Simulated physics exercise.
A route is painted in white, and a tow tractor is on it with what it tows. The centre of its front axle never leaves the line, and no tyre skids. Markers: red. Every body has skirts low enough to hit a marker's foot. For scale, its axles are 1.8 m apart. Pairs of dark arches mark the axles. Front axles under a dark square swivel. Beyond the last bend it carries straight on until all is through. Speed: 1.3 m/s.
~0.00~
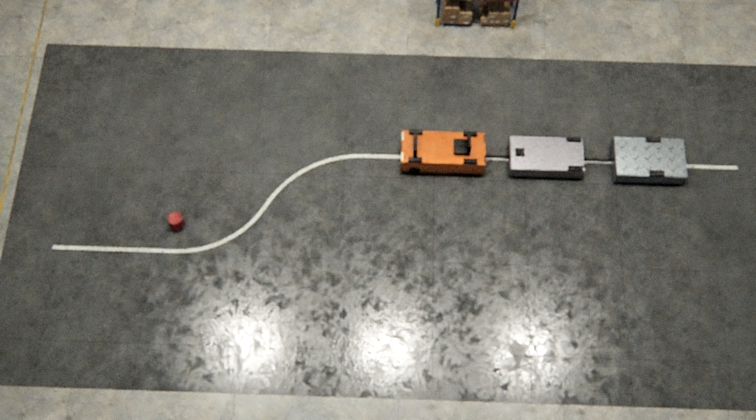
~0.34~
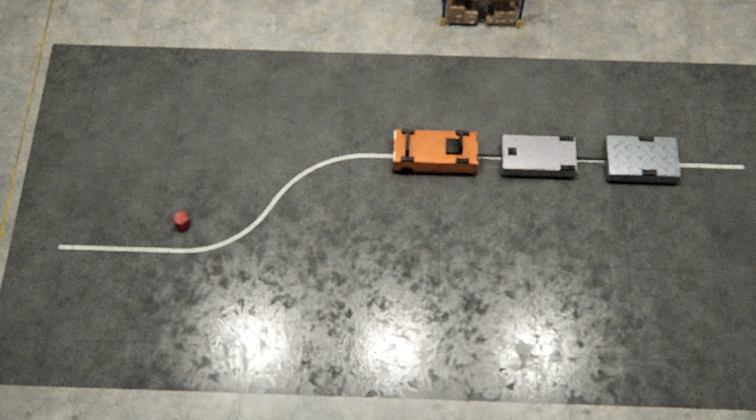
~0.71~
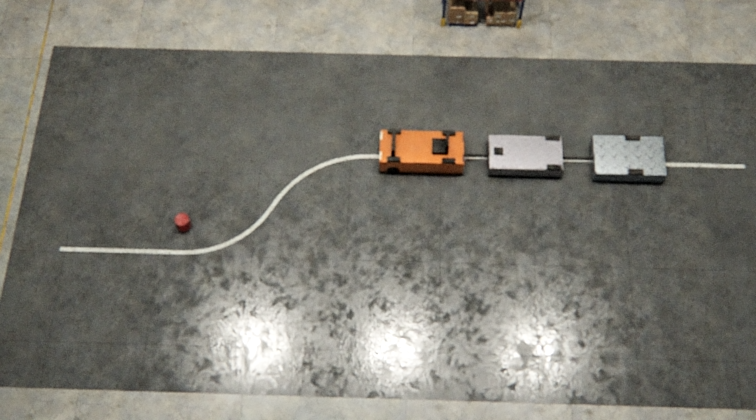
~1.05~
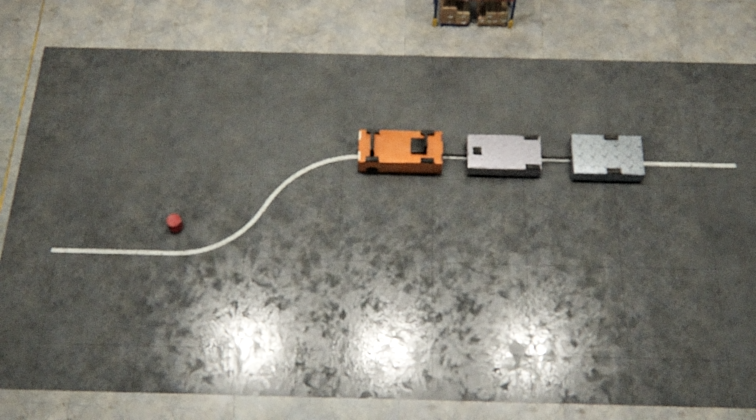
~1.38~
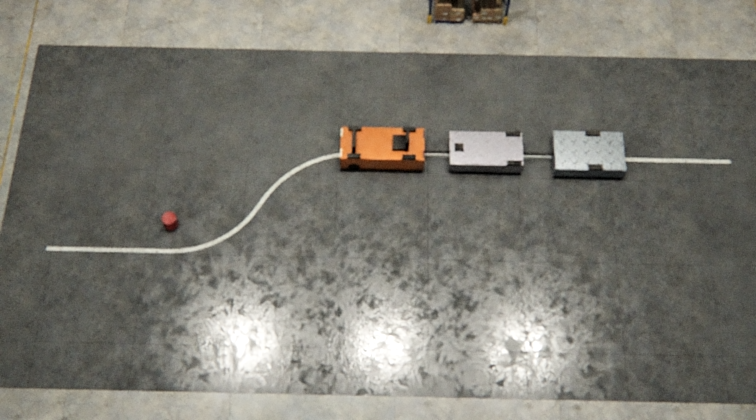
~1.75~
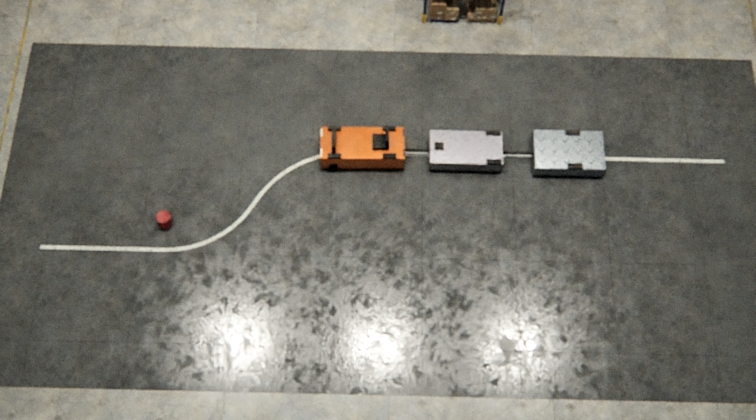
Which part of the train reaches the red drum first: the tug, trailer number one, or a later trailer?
First contact comes from the tug.
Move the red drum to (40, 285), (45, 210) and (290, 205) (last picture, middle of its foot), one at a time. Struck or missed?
First clear, second clear, third struck.
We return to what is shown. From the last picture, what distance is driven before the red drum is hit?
After some 7.0 m.
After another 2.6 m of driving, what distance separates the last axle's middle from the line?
About 5 cm.
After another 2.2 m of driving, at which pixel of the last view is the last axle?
Around (510, 148).
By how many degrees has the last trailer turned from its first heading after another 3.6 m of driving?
Some 0°.
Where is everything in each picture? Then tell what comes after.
In the first frame, nose (406, 146); last axle (655, 156); still straight; red (176, 221); 2 trailers.
In the second frame, nose (399, 145); last axle (648, 155); still straight.
In the third frame, nose (385, 146); last axle (634, 155); still straight.
In the fourth frame, nose (363, 146); last axle (613, 154); still straight.
In the fifth frame, nose (345, 143); last axle (594, 150); still straight.
In the sixth frame, nose (325, 143); last axle (574, 149); turned 1°; red (164, 220).
By 4.6 s, the last axle is at (469, 147) of the last picture, on the line.
By 7.2 s, the last axle is at (378, 153) of the last picture, 35 cm off the line; the tow tractor has hit red.
By 10.3 s, the last axle is at (266, 195) of the last picture, 40 cm off the line.
By 13.2 s, the last axle is at (154, 225) of the last picture, 60 cm off the line.
By 16.1 s, the last axle is at (34, 235) of the last picture, 15 cm off the line; 1 of 1 struck in all.
